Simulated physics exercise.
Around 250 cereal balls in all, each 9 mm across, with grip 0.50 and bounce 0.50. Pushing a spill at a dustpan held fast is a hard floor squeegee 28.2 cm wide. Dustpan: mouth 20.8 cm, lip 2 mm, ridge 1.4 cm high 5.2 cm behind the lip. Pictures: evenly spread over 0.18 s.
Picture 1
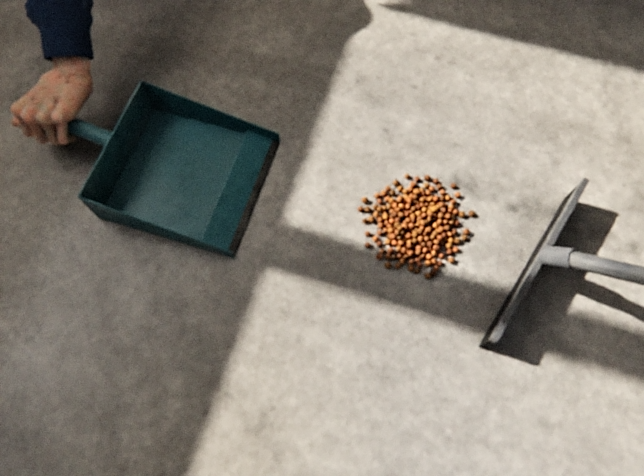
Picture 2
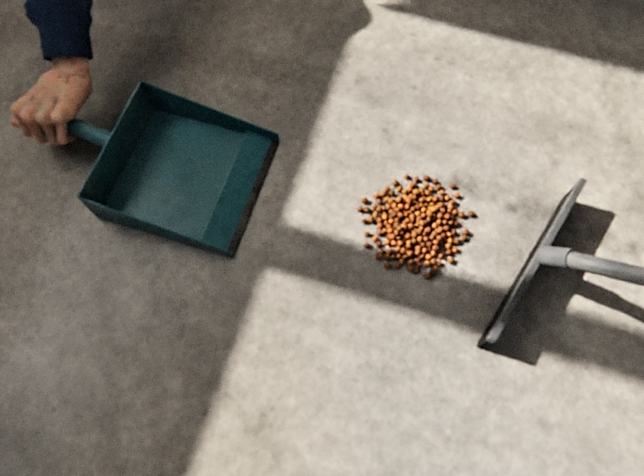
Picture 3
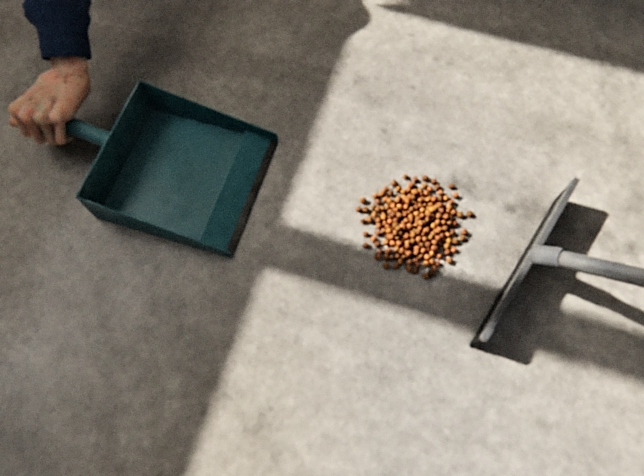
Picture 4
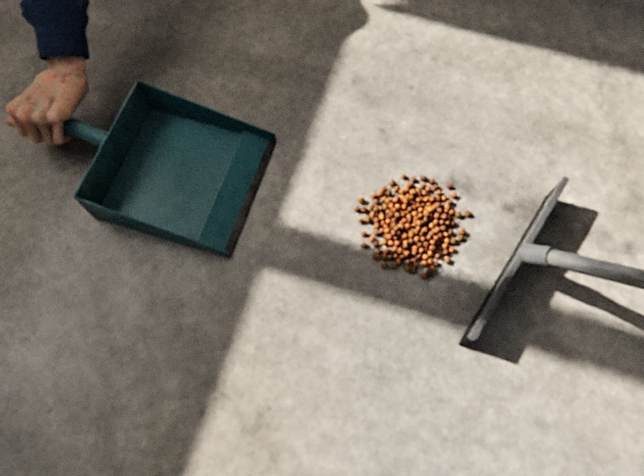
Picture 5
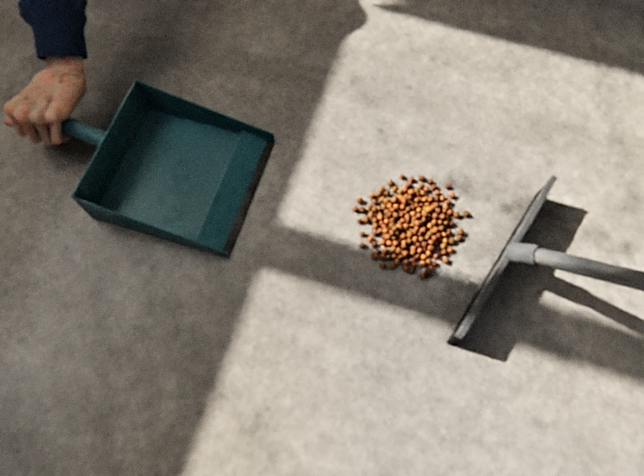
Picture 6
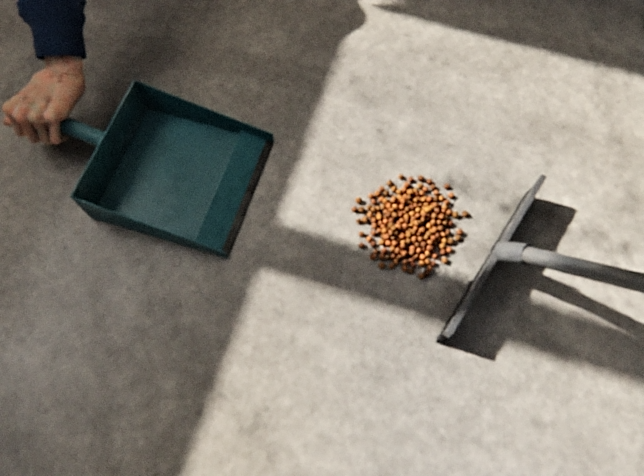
We see a hand holding a teal dustpan on a grey, partly sunlit floor, with a pile of small orange-brown balls to its right. A squeegee at the right slides left toward the pile, which stays undisturbed.
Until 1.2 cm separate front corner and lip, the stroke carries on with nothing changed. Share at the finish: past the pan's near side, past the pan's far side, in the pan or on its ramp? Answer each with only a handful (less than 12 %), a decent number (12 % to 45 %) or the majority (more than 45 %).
Past the pan's near side: Only a handful; past the pan's far side: A decent number; in the pan or on its ramp: Only a handful.
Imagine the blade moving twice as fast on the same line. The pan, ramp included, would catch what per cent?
Share: Near 10 %.
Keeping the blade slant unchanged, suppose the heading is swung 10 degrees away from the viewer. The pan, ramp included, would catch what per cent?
I'd put it at close to 5 percent.
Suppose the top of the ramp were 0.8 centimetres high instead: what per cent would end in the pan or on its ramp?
It would be near 0 per cent.
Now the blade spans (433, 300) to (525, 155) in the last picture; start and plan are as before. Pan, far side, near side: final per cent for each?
Pan 15; far 55; near 0.
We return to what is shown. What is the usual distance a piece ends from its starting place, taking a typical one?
I'd put it near 20 cm.
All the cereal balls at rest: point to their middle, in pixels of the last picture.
Near (289, 186).
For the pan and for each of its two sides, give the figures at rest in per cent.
Near side 0; far side 20; pan 0.
Then, 0.40 s after the last picture, middle of the blade 22 cm from the lip; 0 % over the lip, far side 5 %, near side 0 %.
Then, 0.67 s after the last picture, middle of the blade 12 cm from the lip; 0 % over the lip, far side 15 %, near side 0 %.
Then, 1.04 s after the last picture, middle of the blade 6 cm from the lip; 0 % over the lip, far side 20 %, near side 0 %.
In the end, near side 0 %, far side 20 %, pan 0 %, in front of the lip or behind the blade 80 %.
